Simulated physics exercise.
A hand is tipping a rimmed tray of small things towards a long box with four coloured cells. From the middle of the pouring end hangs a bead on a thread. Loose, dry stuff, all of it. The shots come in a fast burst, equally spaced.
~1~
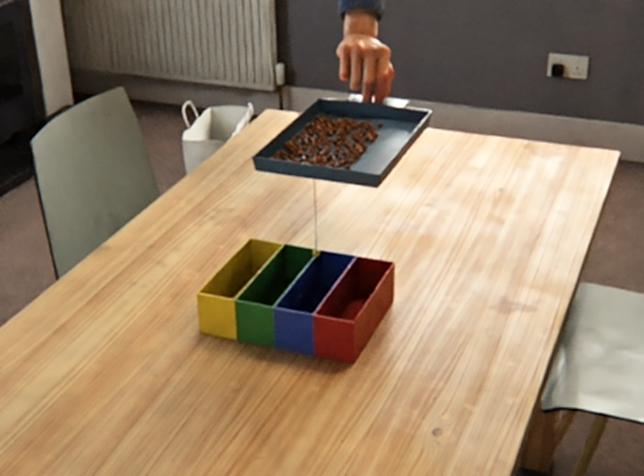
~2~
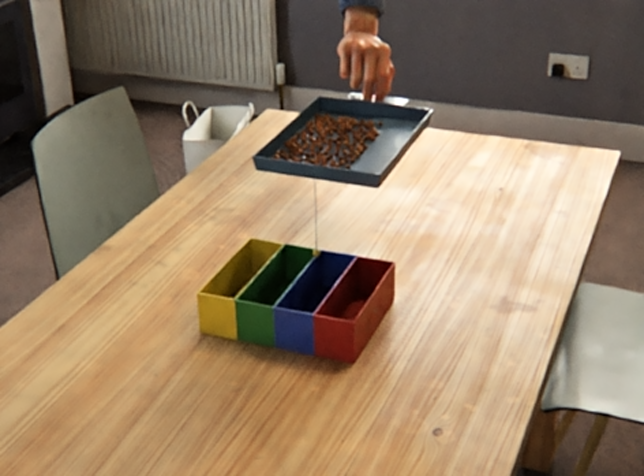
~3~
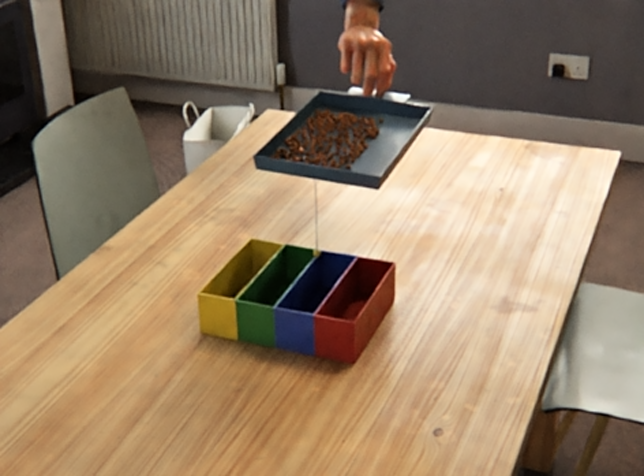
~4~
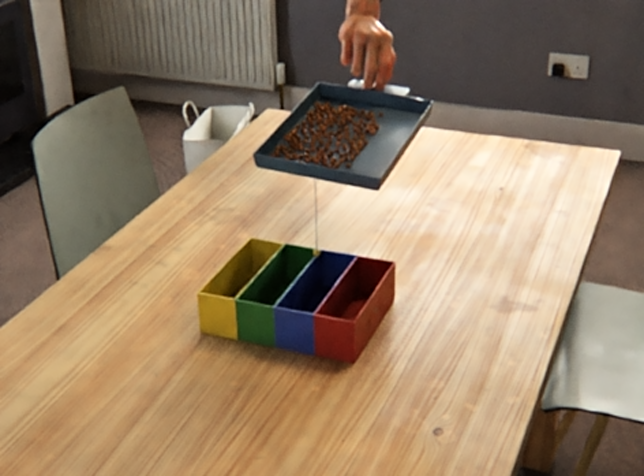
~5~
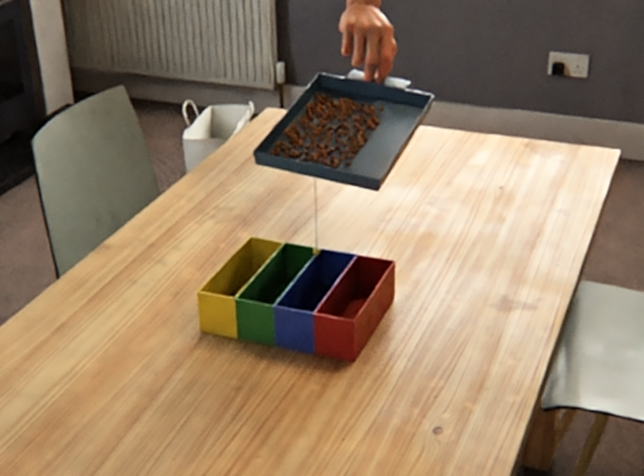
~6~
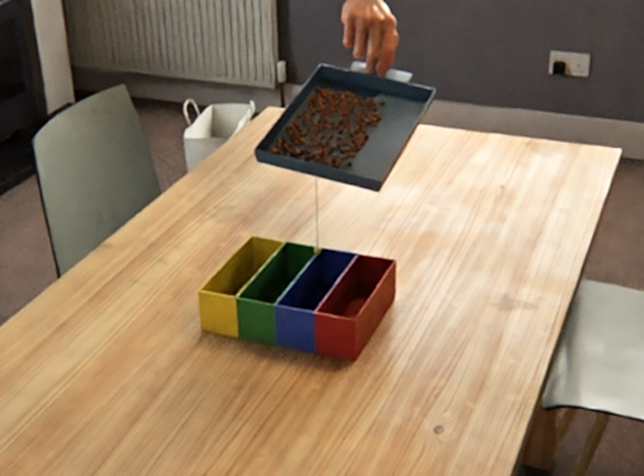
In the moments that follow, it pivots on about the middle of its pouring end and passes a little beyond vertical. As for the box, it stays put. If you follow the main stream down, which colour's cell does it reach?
It reaches the red cell.
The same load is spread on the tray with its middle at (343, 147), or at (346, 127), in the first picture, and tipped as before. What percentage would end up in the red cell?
You'd get near 80 percent first and near 90 percent next.
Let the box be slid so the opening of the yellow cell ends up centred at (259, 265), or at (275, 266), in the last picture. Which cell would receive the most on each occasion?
That red cell; the blue cell.
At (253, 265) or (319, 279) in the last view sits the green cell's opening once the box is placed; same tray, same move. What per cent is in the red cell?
Approximately 0 percent, followed by approximately 10 percent.
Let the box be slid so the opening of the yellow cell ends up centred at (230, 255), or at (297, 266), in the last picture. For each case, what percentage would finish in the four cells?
First try: Around 20 percent; second try: Around 100 percent.
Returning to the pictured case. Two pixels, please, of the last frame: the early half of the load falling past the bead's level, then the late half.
First around (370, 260), afterwards around (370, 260).
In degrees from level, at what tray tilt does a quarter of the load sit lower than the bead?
Angle: Close to 105°.
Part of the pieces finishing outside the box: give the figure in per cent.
Roughly 10 percent of the load.
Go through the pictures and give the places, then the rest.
The first picture shows corners of the pouring end at (255, 156) and (378, 173), level; middle of the load at (325, 143), cereal balls; bead on its thread at (316, 253); yellow cell at (217, 312); green cell at (255, 320); blue cell at (294, 327); red cell at (334, 335).
The second picture shows corners of the pouring end at (255, 156) and (378, 173), level; middle of the load at (325, 142).
The third picture shows corners of the pouring end at (256, 155) and (379, 175), tipped barely, lowest at the right corner; middle of the load at (325, 140).
The fourth picture shows corners of the pouring end at (256, 153) and (379, 177), tipped a little, lowest at the right corner; middle of the load at (325, 135).
The fifth picture shows corners of the pouring end at (256, 151) and (379, 178), tipped a little, lowest at the right corner; middle of the load at (325, 131).
The sixth picture shows corners of the pouring end at (257, 149) and (380, 179), tipped a little, lowest at the right corner; middle of the load at (327, 127); yellow cell at (218, 310); green cell at (256, 317); blue cell at (295, 325); red cell at (335, 333).
Soon after the last picture, tray tipped steeply; nearly all on the tray; a stray few falling or outside the box.
A little later, tray tipped right over; nearly all on the tray; a small part in the red cell; a stray few falling or outside the box.
Later still, tray tipped past a quarter turn; most in the red cell; a stray few in the blue cell; a small part falling or outside the box.
At rest, tray tipped past a quarter turn; most in the red cell; a stray few in the blue cell; none in the green cell; none in the yellow cell; a small part outside the box.
